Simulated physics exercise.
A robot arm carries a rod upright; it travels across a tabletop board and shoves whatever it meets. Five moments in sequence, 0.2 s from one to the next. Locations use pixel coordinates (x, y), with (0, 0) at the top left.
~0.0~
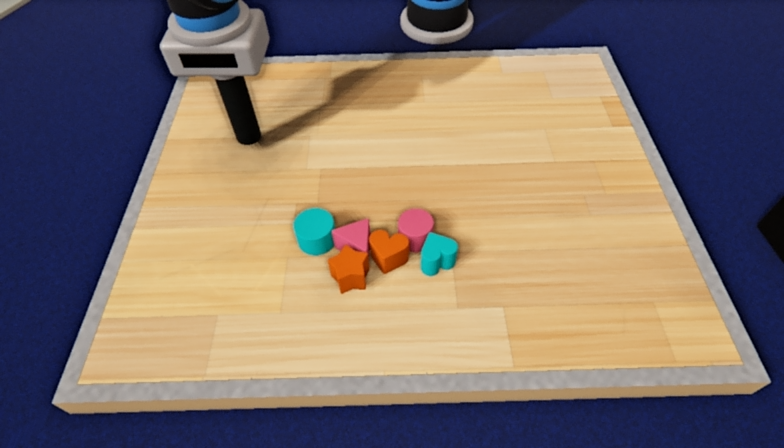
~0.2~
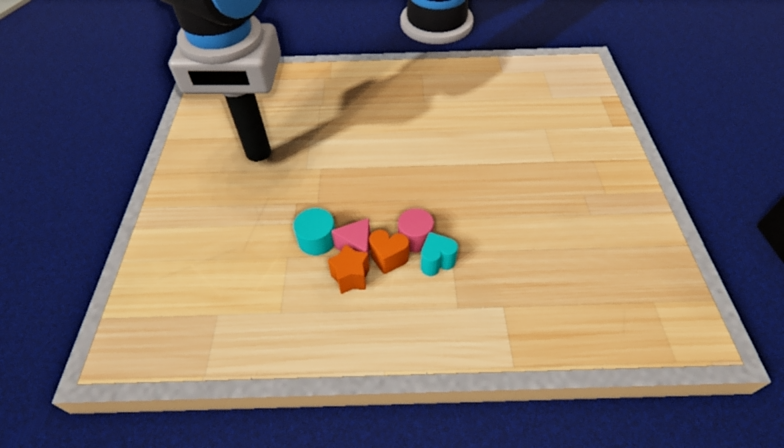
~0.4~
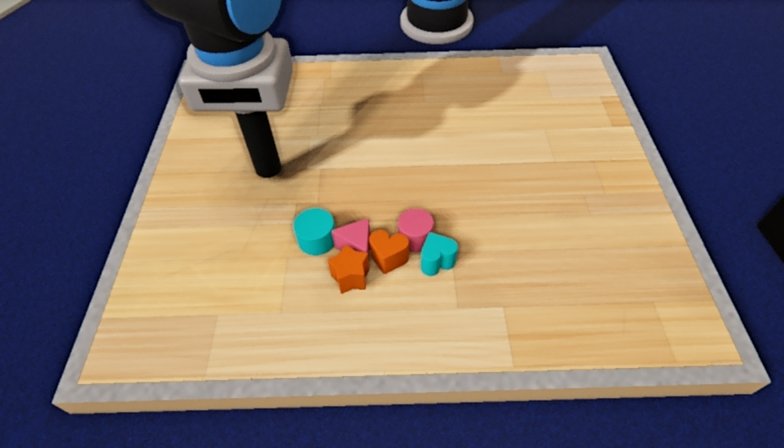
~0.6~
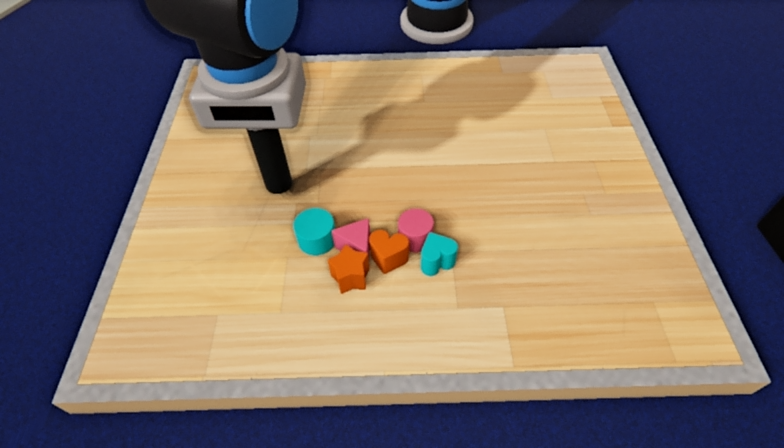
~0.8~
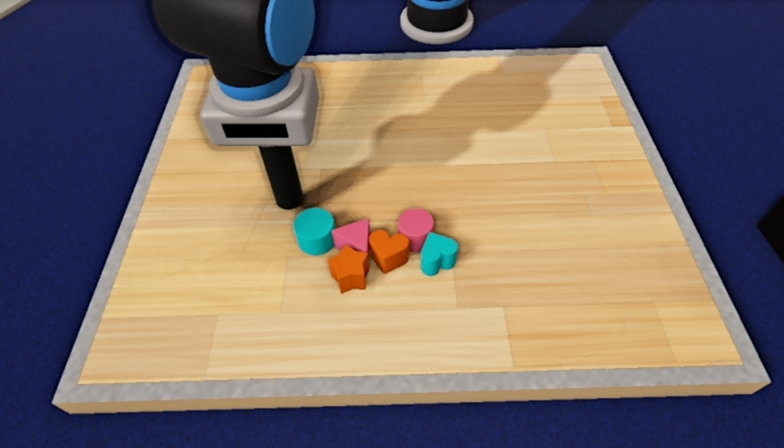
A robot arm moves its black rod down and right toward the still turquoise circle.
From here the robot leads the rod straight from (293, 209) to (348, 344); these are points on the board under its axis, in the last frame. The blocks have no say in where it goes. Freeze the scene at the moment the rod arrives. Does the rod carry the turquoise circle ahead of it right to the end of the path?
Yes.
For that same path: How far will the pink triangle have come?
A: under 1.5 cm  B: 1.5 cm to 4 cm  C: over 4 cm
Correct choice: B.
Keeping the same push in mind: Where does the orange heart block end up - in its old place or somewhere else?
It gets moved.
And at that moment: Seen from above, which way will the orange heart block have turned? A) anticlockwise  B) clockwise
Choice B: Clockwise.
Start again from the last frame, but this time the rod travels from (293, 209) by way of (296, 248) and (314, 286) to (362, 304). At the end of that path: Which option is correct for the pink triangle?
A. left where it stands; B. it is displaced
The correct letter is B.
The first path, step by step. One third of the way, rod (307, 240); turquoise circle (324, 256); orange star-shaped block (353, 281), turned 20° clockwise; pink triangle (359, 248), turned 70° anticlockwise; orange heart block (397, 241), turned 15° clockwise.
Two thirds of the way, rod (326, 284); turquoise circle (347, 304); orange star-shaped block (385, 312), turned 30° anticlockwise; pink triangle (363, 254), turned 95° anticlockwise; orange heart block (398, 240), turned 20° clockwise.
At the end, rod (346, 337); turquoise circle (381, 348); orange star-shaped block (416, 327), turned 75° anticlockwise; pink triangle (363, 254), turned 95° anticlockwise; orange heart block (398, 240), turned 20° clockwise.
